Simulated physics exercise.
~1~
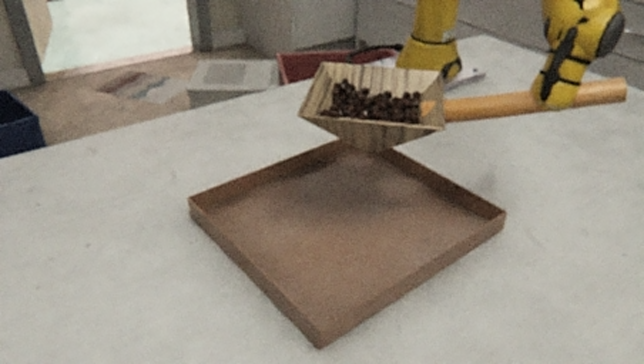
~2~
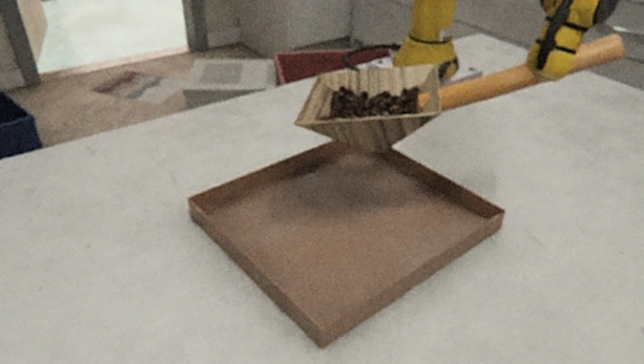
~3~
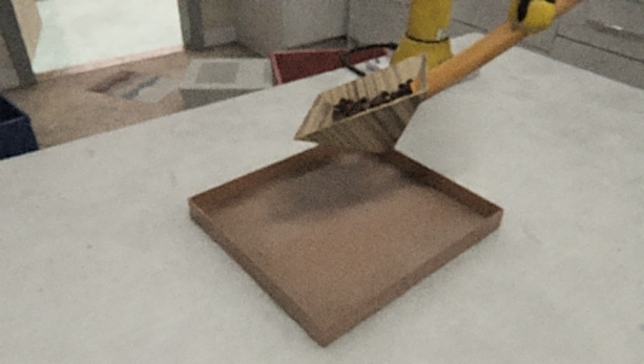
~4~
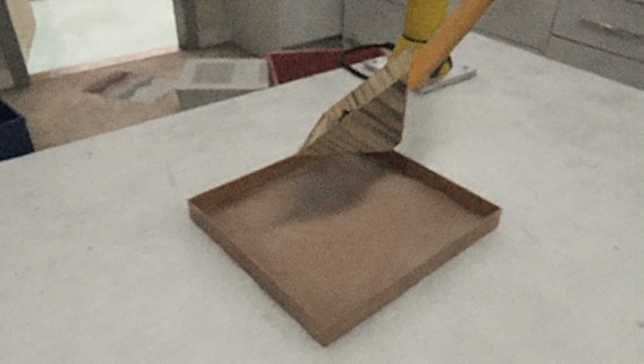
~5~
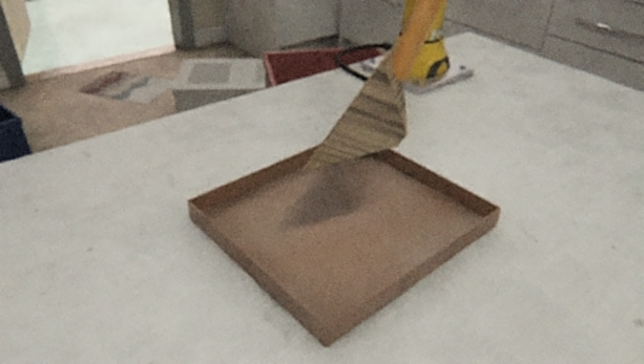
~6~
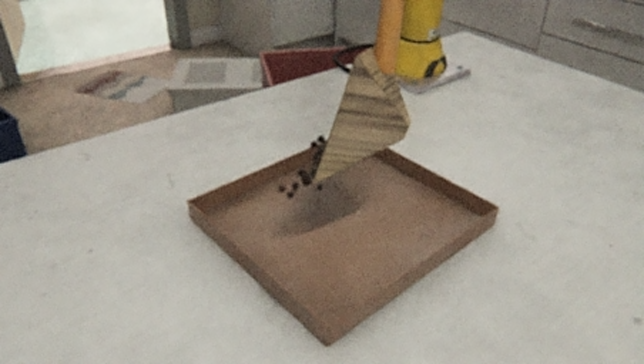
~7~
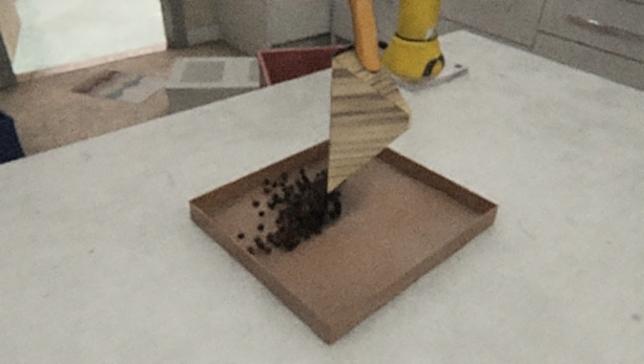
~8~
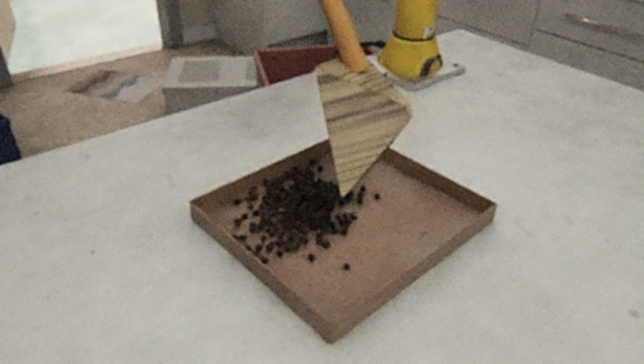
Wooden scoop tipping steadily over a shallow brown tray, spilling dark coffee beans into a scattered pile towards its left side.
